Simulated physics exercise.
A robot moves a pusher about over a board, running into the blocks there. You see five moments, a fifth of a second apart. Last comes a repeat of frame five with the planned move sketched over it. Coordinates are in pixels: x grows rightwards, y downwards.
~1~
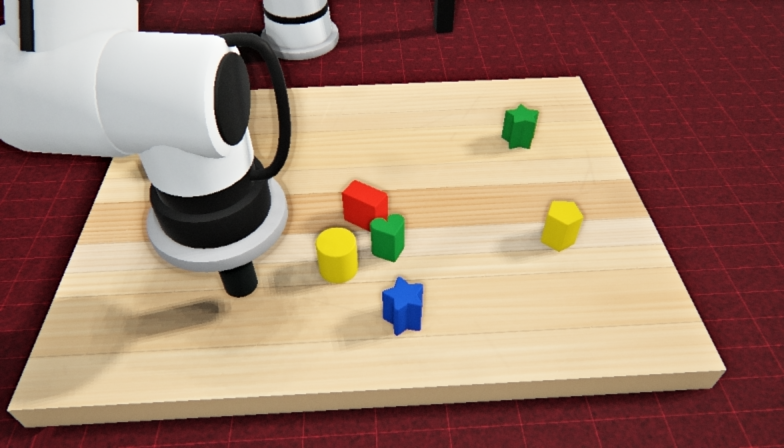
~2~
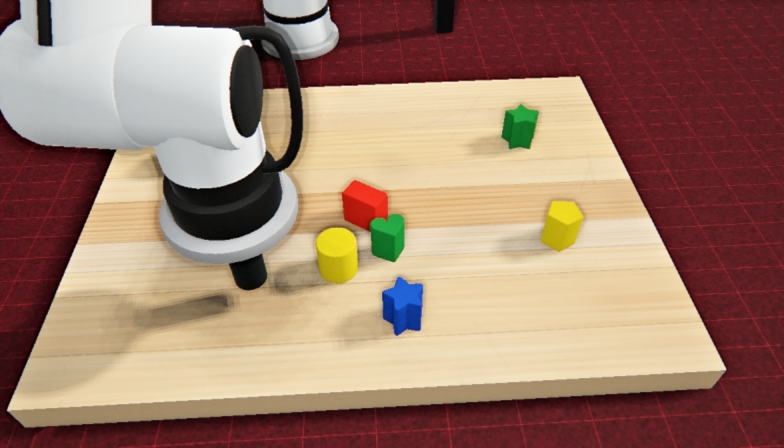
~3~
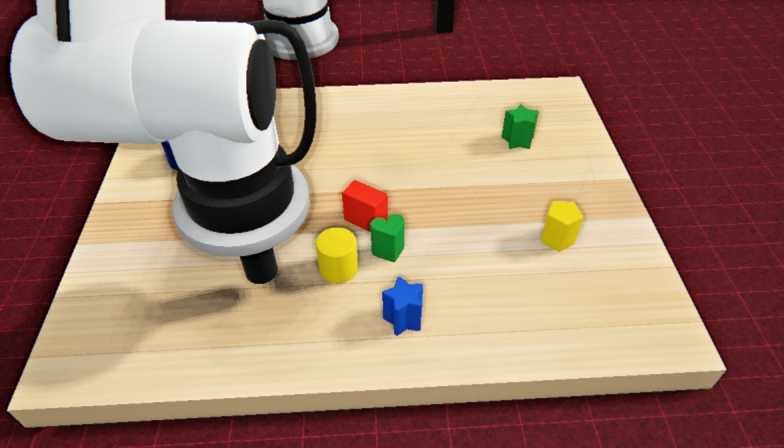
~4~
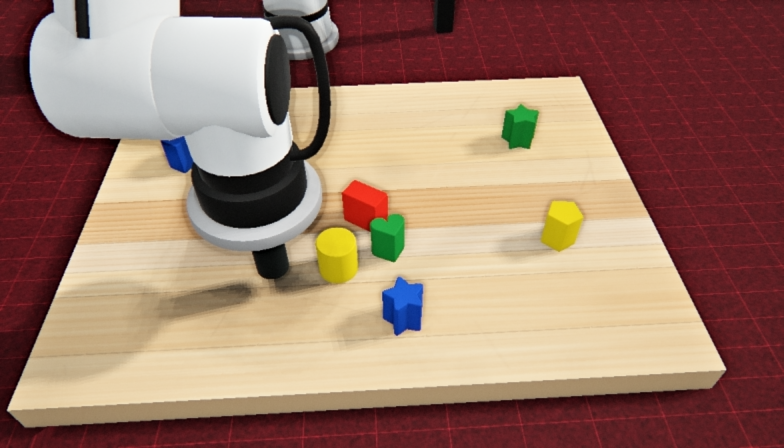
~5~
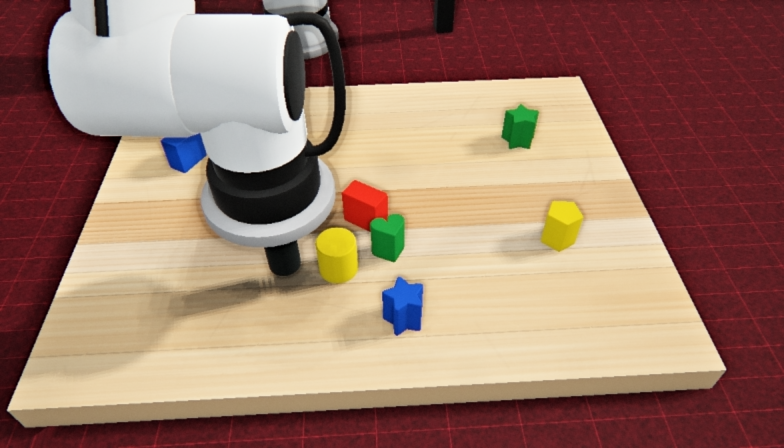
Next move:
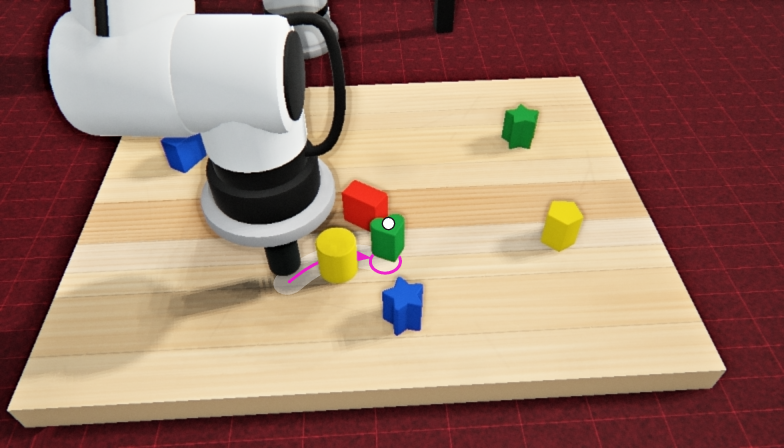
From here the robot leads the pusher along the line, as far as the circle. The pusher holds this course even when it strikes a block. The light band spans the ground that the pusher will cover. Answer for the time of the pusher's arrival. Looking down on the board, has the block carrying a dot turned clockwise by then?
Short answer: No.
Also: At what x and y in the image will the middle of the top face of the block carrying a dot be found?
Its top middle is near (429, 222).
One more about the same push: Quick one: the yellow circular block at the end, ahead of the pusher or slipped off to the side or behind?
Final position: Ahead.
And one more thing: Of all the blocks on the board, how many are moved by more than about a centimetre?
I'd put the number at two.
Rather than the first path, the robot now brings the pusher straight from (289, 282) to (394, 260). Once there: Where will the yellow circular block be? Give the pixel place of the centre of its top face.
The spot you're after is about (411, 211) in the image.
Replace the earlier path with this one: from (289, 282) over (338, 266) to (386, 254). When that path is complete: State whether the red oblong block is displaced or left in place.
By then it is still where it was.
The line goes from (289, 282) through (318, 263) and (352, 256) to (385, 261); the dot is on the green heart block.
On the path given first. One third of the way, pusher at (316, 244); yellow circular block at (350, 238).
Two thirds of the way, pusher at (351, 238); yellow circular block at (383, 239); green heart block at (413, 221), turned 35° anticlockwise.
At the end, pusher at (385, 243); yellow circular block at (416, 248); red oblong block unmoved; green heart block at (429, 222), turned 100° anticlockwise.
